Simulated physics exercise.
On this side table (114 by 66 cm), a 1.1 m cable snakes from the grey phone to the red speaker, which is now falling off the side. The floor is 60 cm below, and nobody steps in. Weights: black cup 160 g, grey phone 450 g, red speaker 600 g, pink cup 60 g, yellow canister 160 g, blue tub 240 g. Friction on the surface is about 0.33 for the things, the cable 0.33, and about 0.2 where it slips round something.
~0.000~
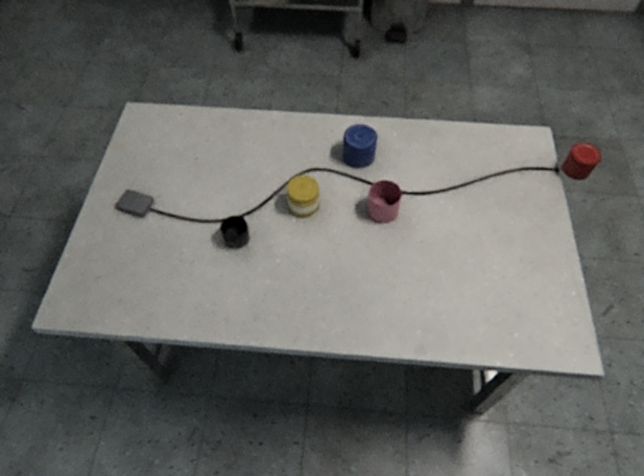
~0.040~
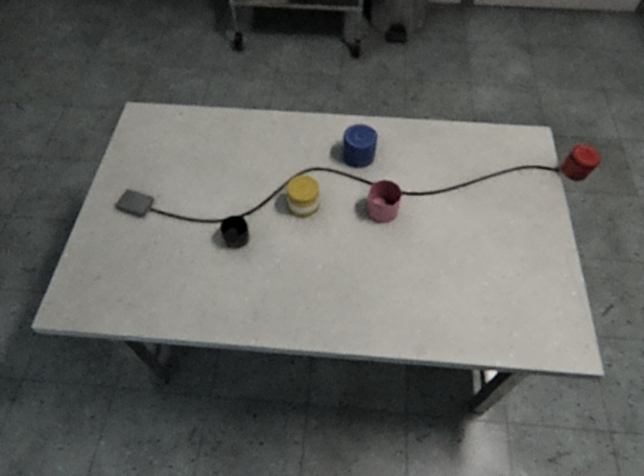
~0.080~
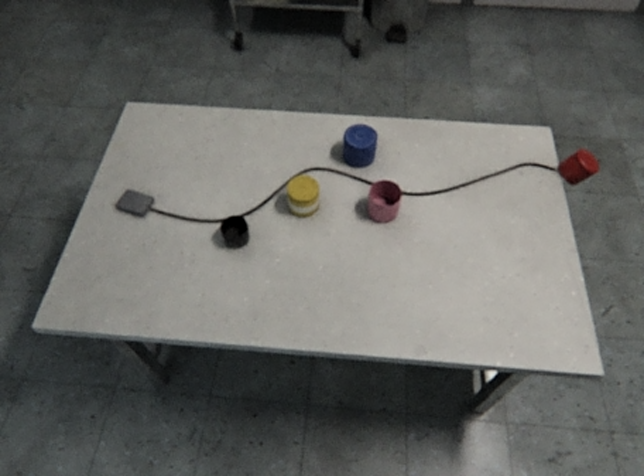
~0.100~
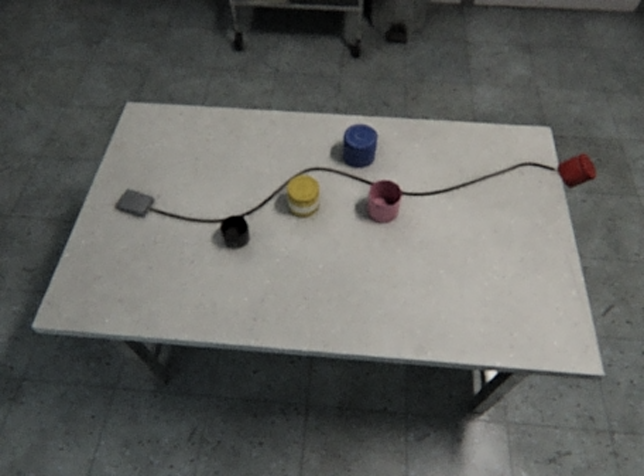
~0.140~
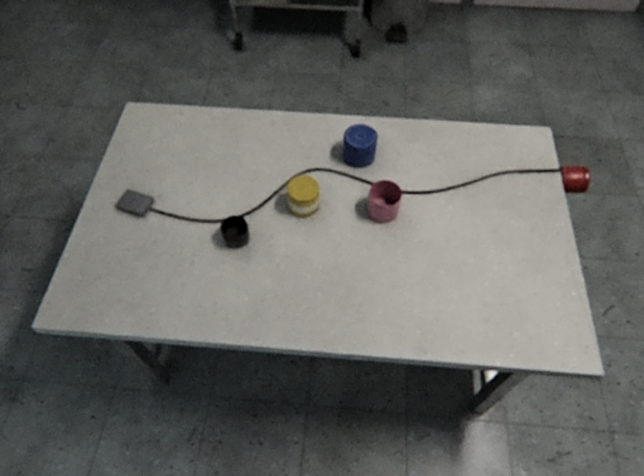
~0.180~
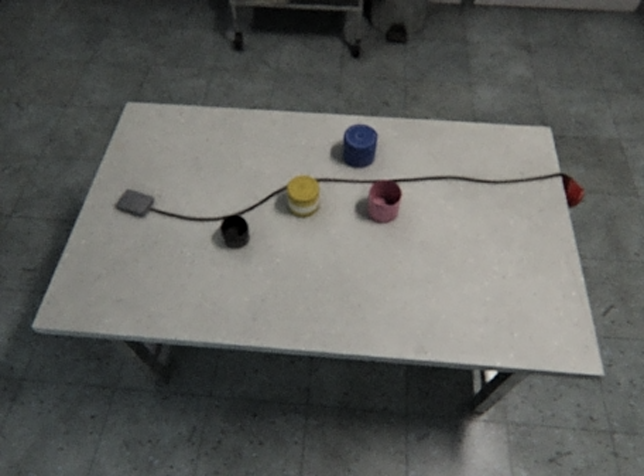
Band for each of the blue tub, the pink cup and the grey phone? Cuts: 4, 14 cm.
Outcome: My guess is the blue tub stays almost where it was, my guess is the pink cup stays almost where it was, my guess is the grey phone ends up a big distance off.
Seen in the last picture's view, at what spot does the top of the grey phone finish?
(366, 174).
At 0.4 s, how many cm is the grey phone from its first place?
Displacement: Approx. 20 cm.
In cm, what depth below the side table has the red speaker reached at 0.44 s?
I'd say close to 30 centimetres below.
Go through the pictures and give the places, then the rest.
In the first frame, shows, blue tub (361, 136); pink cup (386, 193); grey phone (134, 201); cable runs through (520, 169) (437, 191) (353, 177) (279, 190) (194, 220).
In the second frame, shows, red speaker (586, 154); cable runs through (518, 168) (353, 177) (194, 220).
In the third frame, shows, red speaker (579, 167); cable runs through (517, 166) (353, 177) (194, 220).
In the fourth frame, shows, red speaker (577, 171); cable runs through (517, 166) (353, 177) (194, 220).
In the fifth frame, shows, red speaker (572, 180); cable runs through (522, 171) (354, 177) (194, 220).
In the sixth frame, shows, blue tub (361, 136); pink cup (386, 193); grey phone (134, 201); cable runs through (543, 177) (451, 177) (282, 189) (195, 219).
At 0.4 s, the cable's tail end at (235, 185); grey phone 20 cm off its start, red speaker over the edge.
At 0.7 s, the cable's tail end at (329, 191); grey phone 43 cm off its start, red speaker over the edge, yellow canister 5 cm off its start.
At 0.9 s, the cable's tail end at (379, 186); grey phone 55 cm off its start at (366, 174), blue tub 2 cm off its start at (366, 133), red speaker over the edge.
At 1.2 s, the cable's tail end at (379, 185); grey phone 55 cm off its start, blue tub 2 cm off its start, red speaker over the edge.
At 2.4 s, the cable's tail end at (379, 185); grey phone 55 cm off its start at (366, 174), blue tub 2 cm off its start at (366, 133), pink cup 0 cm off its start at (386, 193), red speaker over the edge.
